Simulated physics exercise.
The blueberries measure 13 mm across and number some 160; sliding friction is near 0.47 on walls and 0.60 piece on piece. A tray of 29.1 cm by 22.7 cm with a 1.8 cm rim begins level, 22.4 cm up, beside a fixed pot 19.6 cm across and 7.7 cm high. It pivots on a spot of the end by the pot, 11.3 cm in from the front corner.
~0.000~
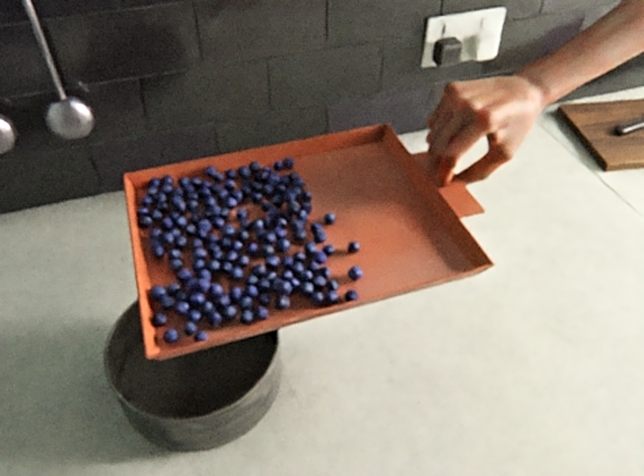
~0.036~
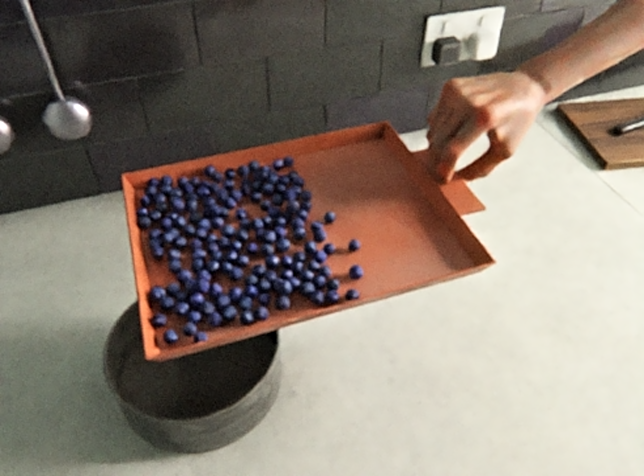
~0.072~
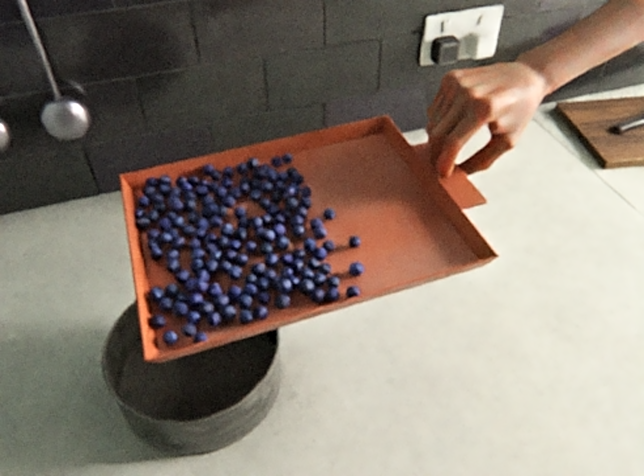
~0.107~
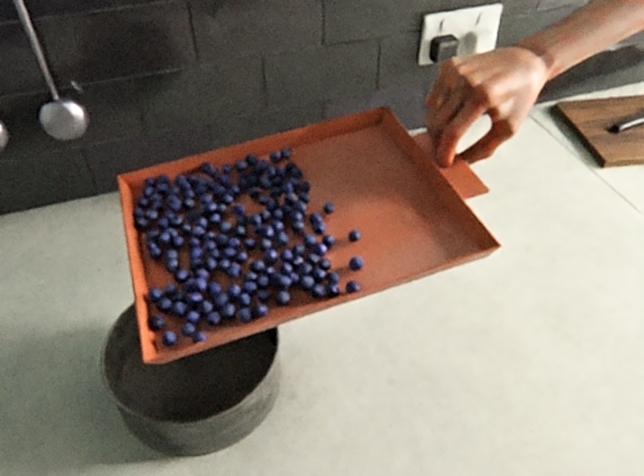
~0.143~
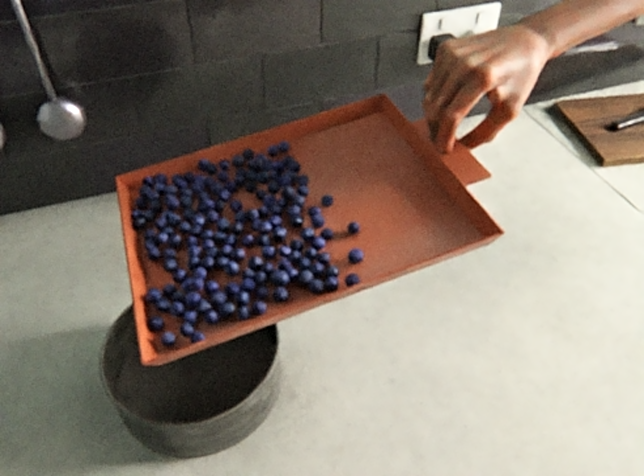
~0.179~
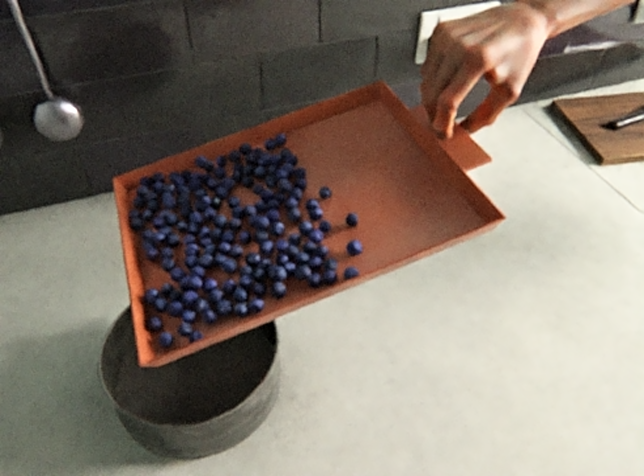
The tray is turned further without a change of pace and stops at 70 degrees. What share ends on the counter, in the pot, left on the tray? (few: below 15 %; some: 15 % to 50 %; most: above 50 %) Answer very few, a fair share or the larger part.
Counter a fair share, pot a fair share, tray a fair share.
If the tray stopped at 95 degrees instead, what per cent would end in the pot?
Then about 25 per cent.
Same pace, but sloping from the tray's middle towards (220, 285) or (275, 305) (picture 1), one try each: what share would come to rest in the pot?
About 20 and 5 per cent.
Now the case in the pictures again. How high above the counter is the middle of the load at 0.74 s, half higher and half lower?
Some 28 cm.
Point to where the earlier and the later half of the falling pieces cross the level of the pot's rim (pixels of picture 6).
At about (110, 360), then at (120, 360).
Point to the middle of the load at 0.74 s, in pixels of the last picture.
Around (153, 212).
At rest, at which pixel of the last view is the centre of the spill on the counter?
At about (87, 417).
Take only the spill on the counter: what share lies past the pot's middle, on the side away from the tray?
About 100 per cent.
Then, at 0.52 s, tilt 40 degrees; the tray holds 100 %, the pot 0 %.
Then, at 0.74 s, tilt 59 degrees; the tray holds 100 %, the pot 0 %.
After 1.08 s, tilt 70 degrees; the tray holds 75 %, the pot 0 %.
By 2.3 s all is still; counter 45 %, pot 30 %, tray 25 %.
